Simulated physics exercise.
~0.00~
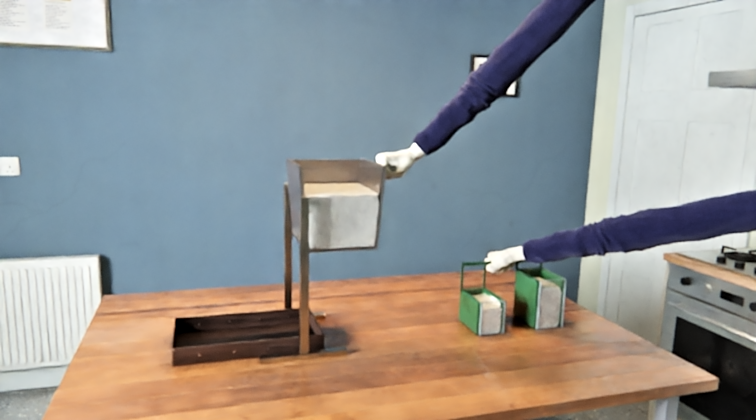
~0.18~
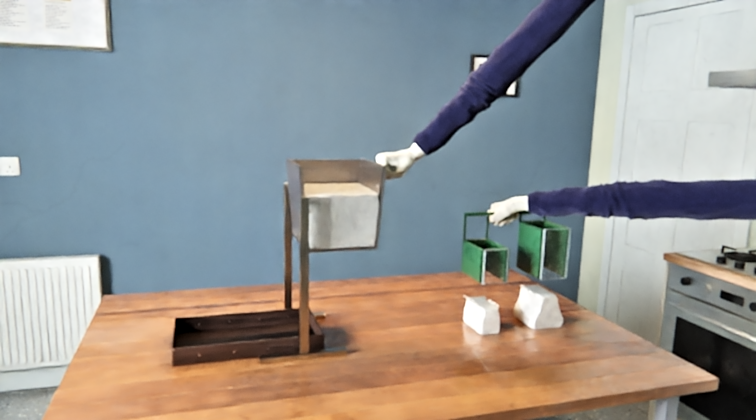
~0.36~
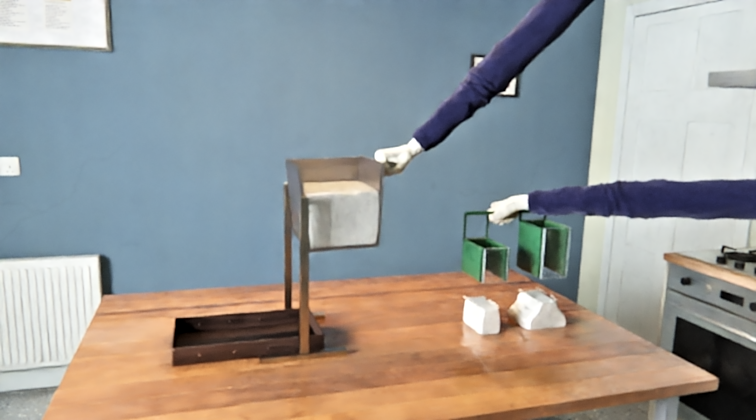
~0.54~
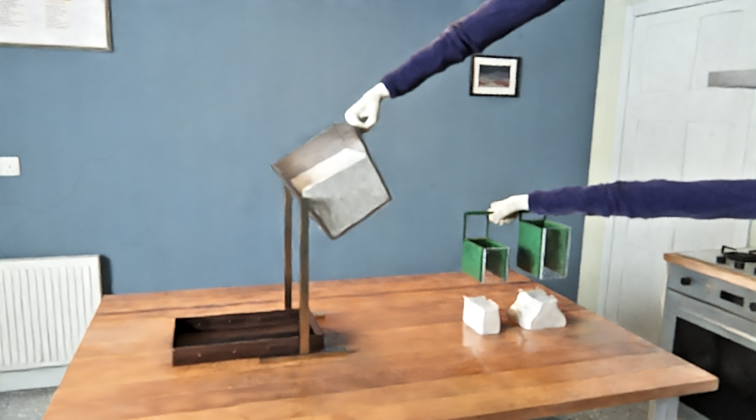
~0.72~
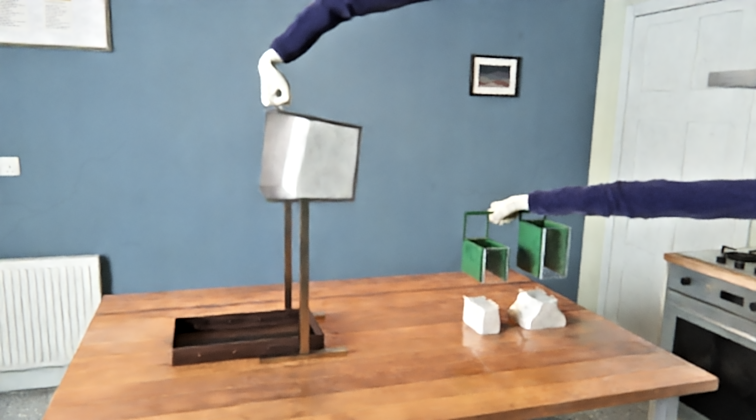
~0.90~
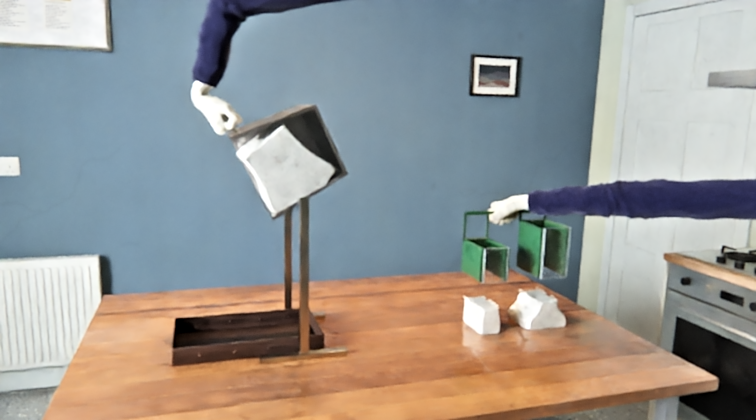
In a blue-walled kitchen with a radiator at left and an oven at right, a still camera looks slightly down on a wooden table. A tub of pale paste sits on a brown stand beside a dark tray, with two green open boxes around pale blocks at right. One gloved hand lifts the boxes, the taller block slumps, and another swings the tub leftward past upright, its paste bulging out.
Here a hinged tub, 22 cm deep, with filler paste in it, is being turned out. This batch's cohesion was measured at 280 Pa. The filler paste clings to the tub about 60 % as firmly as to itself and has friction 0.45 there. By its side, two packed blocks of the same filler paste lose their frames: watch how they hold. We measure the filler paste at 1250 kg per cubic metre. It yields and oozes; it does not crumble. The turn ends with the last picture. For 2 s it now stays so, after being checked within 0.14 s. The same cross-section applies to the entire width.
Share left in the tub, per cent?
0 per cent.
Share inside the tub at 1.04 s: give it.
Roughly 30 per cent.
After 1.04 s, the tub is at 116 degrees and holds 30 %.
After 1.21 s, the tub is at 116 degrees and holds 0 %.
After 1.38 s, the tub is at 116 degrees and holds 0 %.
After 1.55 s, the tub is at 116 degrees and holds 0 %.
After 2.90 s, at the end, the tub is at 116 degrees and holds 0 %.
